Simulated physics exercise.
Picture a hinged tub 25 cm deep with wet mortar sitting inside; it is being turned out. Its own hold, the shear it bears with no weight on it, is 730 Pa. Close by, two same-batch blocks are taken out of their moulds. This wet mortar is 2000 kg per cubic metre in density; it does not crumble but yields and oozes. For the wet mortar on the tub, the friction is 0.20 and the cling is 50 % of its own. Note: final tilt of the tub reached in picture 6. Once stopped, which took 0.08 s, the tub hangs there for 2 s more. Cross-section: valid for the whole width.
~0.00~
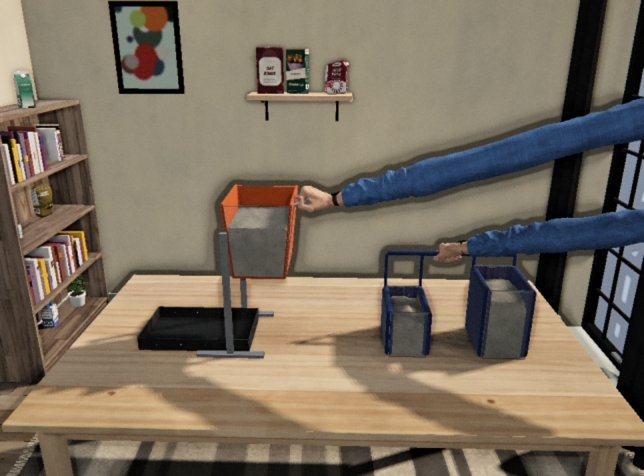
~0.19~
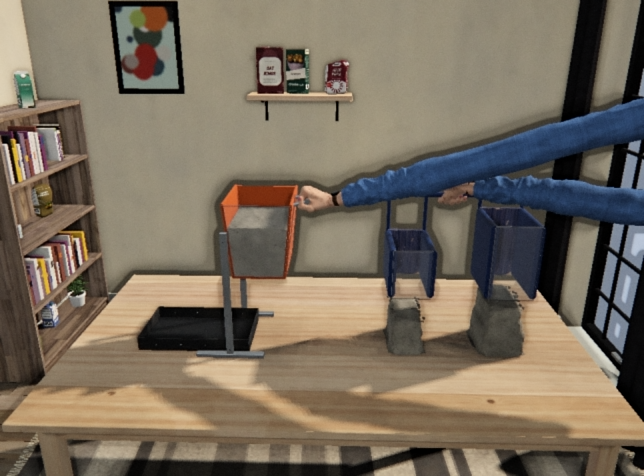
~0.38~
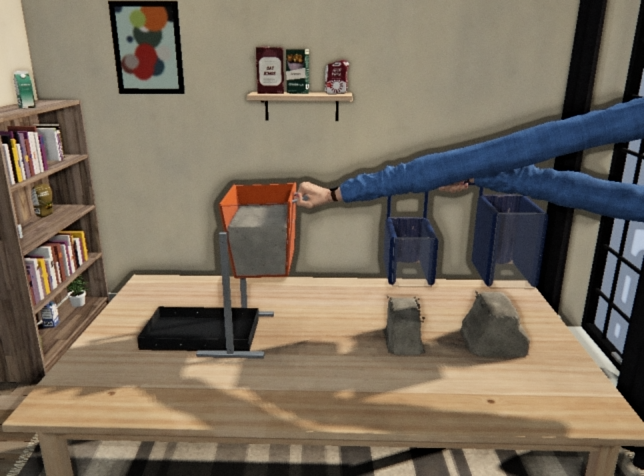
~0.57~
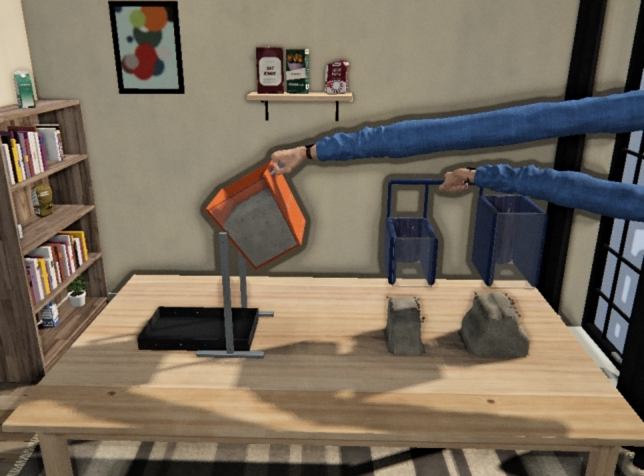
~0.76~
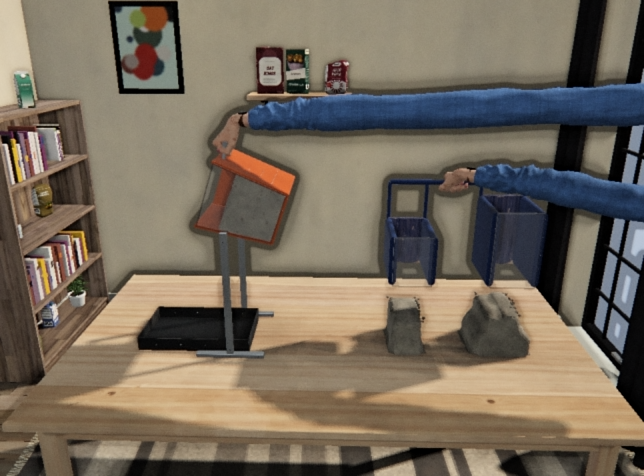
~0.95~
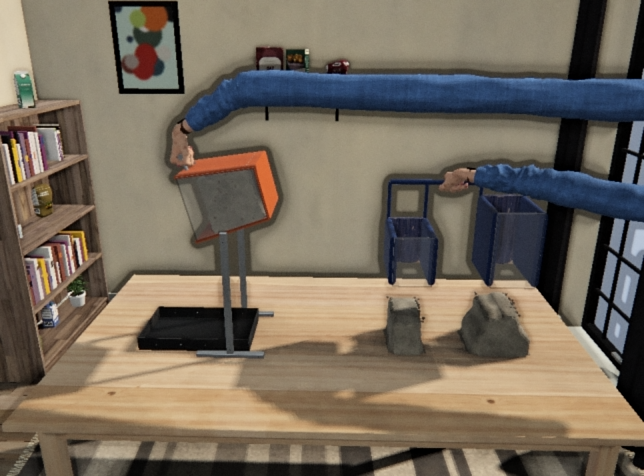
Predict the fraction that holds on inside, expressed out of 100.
Around 0 out of 100.
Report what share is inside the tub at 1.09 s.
Near 95 %.
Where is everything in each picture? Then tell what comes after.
In the first frame, handle-side rim at (289, 206), tilt 0 degrees; crest of the wet mortar at (234, 227); block heights 14 cm, 22 cm (left to right).
In the second frame, handle-side rim at (289, 206), tilt 0 degrees; crest of the wet mortar at (234, 227); block heights 14 cm, 20 cm (left to right).
In the third frame, handle-side rim at (287, 203), tilt 3 degrees; crest of the wet mortar at (281, 226); block heights 14 cm, 17 cm (left to right).
In the fourth frame, handle-side rim at (263, 177), tilt 31 degrees; crest of the wet mortar at (274, 201); block heights 14 cm, 16 cm (left to right).
In the fifth frame, handle-side rim at (212, 164), tilt 72 degrees; crest of the wet mortar at (236, 177); block heights 14 cm, 16 cm (left to right).
In the sixth frame, handle-side rim at (176, 179), tilt 104 degrees; crest of the wet mortar at (242, 171); block heights 14 cm, 16 cm (left to right).
After 1.09 s, the tub is at 104 degrees and holds 97 %.
After 1.26 s, the tub is at 104 degrees and holds 53 %.
After 1.43 s, the tub is at 104 degrees and holds 22 %.
After 1.60 s, the tub is at 104 degrees and holds 0 %.
After 2.95 s, the tub is at 104 degrees and holds 0 %.
